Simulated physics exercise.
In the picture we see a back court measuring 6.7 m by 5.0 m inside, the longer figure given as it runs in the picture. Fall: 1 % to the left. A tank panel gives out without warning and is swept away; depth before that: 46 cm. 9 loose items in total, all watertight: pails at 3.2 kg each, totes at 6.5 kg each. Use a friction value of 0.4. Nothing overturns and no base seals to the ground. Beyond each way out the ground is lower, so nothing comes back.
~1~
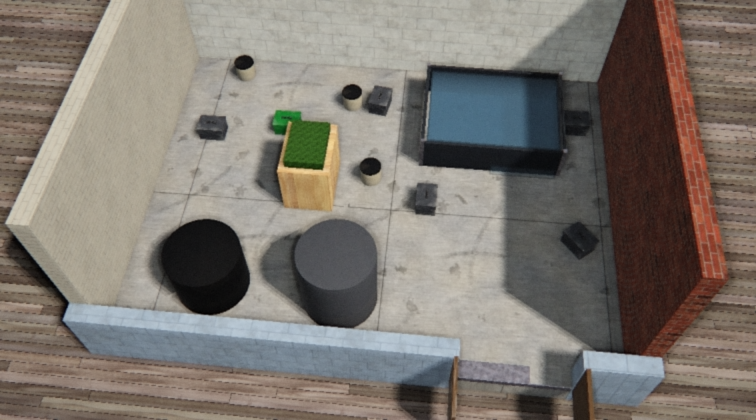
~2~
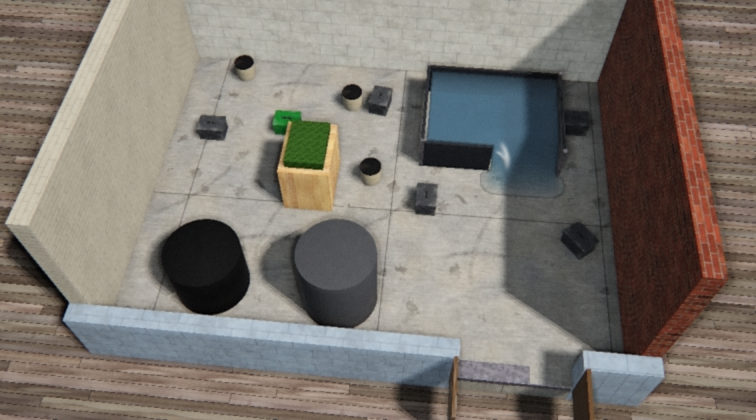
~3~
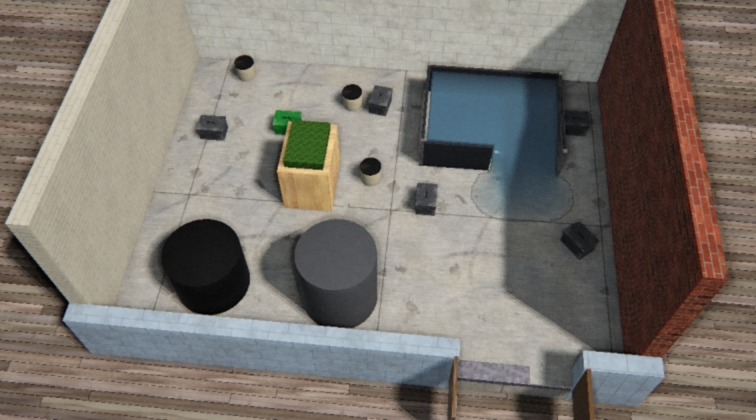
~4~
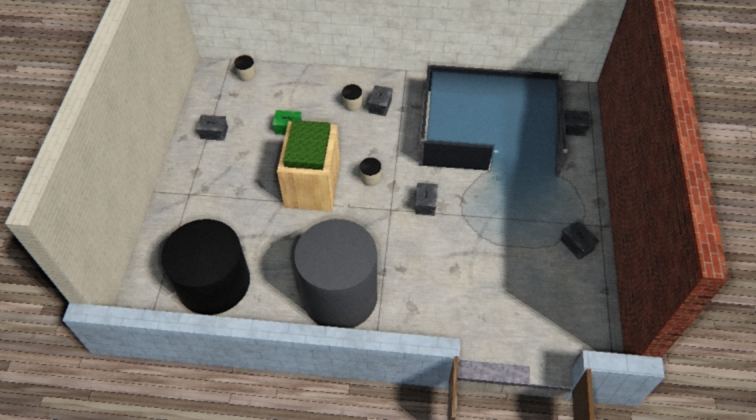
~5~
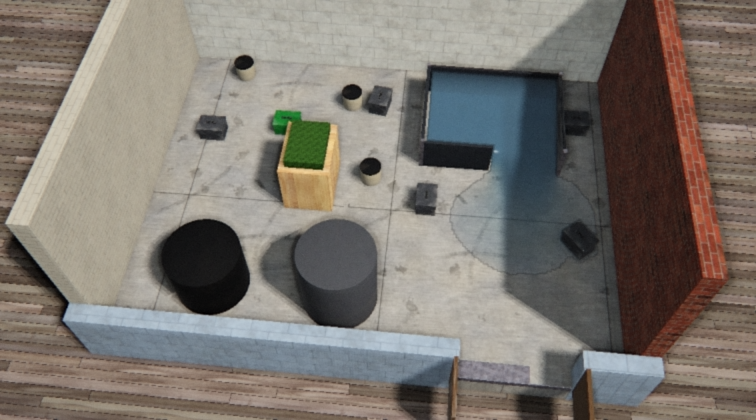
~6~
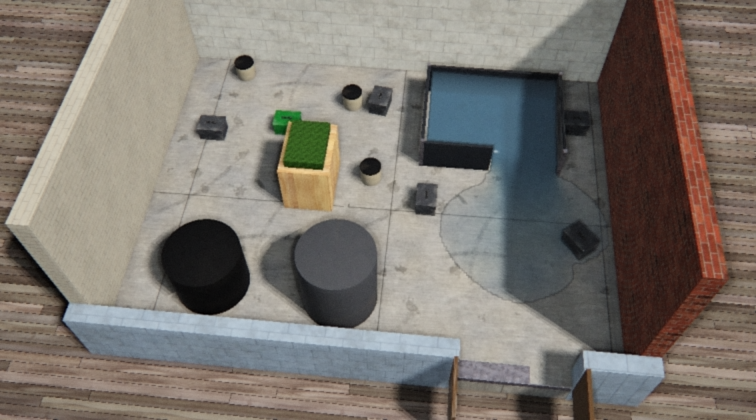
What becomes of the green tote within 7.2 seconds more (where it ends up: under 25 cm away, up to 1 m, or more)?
Prediction - the green tote does not really move.
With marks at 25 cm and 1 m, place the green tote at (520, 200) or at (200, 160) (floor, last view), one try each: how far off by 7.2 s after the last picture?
From the first spot it goes a long way, and from the second it does not really budge.
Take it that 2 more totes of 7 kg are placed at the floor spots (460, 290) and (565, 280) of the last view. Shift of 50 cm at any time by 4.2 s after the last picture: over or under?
Respectively: Outside the limit and outside the limit.
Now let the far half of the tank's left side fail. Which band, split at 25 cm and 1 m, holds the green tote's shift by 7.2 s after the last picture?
Well, the green tote goes a long way then.
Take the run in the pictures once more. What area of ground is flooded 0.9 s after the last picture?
Wet area: Approx. 11.5 m2.
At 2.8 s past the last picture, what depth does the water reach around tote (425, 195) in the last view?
About 1 cm.
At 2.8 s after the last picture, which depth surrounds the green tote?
Depth: About 0 cm.
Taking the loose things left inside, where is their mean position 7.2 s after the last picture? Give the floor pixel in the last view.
Mean position: Approximately (355, 130).
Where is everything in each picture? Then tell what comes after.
In the first picture, the green tote at (287, 118) rests on the ground; 3.0 m2 under water; 0 of 9 have shifted.
In the second picture, the green tote at (287, 118) rests on the ground; 3.5 m2 under water; 0 of 9 have shifted.
In the third picture, the green tote at (287, 118), on the bottom; 4.1 m2 under water; 0 of 9 have shifted.
In the fourth picture, the green tote at (287, 118), on the bottom; 4.9 m2 under water; 0 of 9 have shifted.
In the fifth picture, the green tote at (287, 118) rests on the ground; water covers 5.6 m2; 0 of 9 have shifted.
In the sixth picture, the green tote at (287, 118), on the bottom; 6.6 m2 under water; 0 of 9 have shifted.
Then, 0.9 s after the last picture the green tote is near (287, 118), 0.0 m from its start, aground; 0 of 9 are out; 1 afloat.
Then, 2.8 s after the last picture the green tote is near (287, 118), 0.0 m from its start, aground; 1 of 9 are out; 0 afloat.
Then, 4.8 s after the last picture the green tote is near (287, 118), 0.0 m from its start, aground; 1 of 9 are out; 0 afloat.
Then, 7.2 s after the last picture the green tote is near (287, 118), 0.0 m from its start, aground; 1 of 9 are out; 0 afloat.
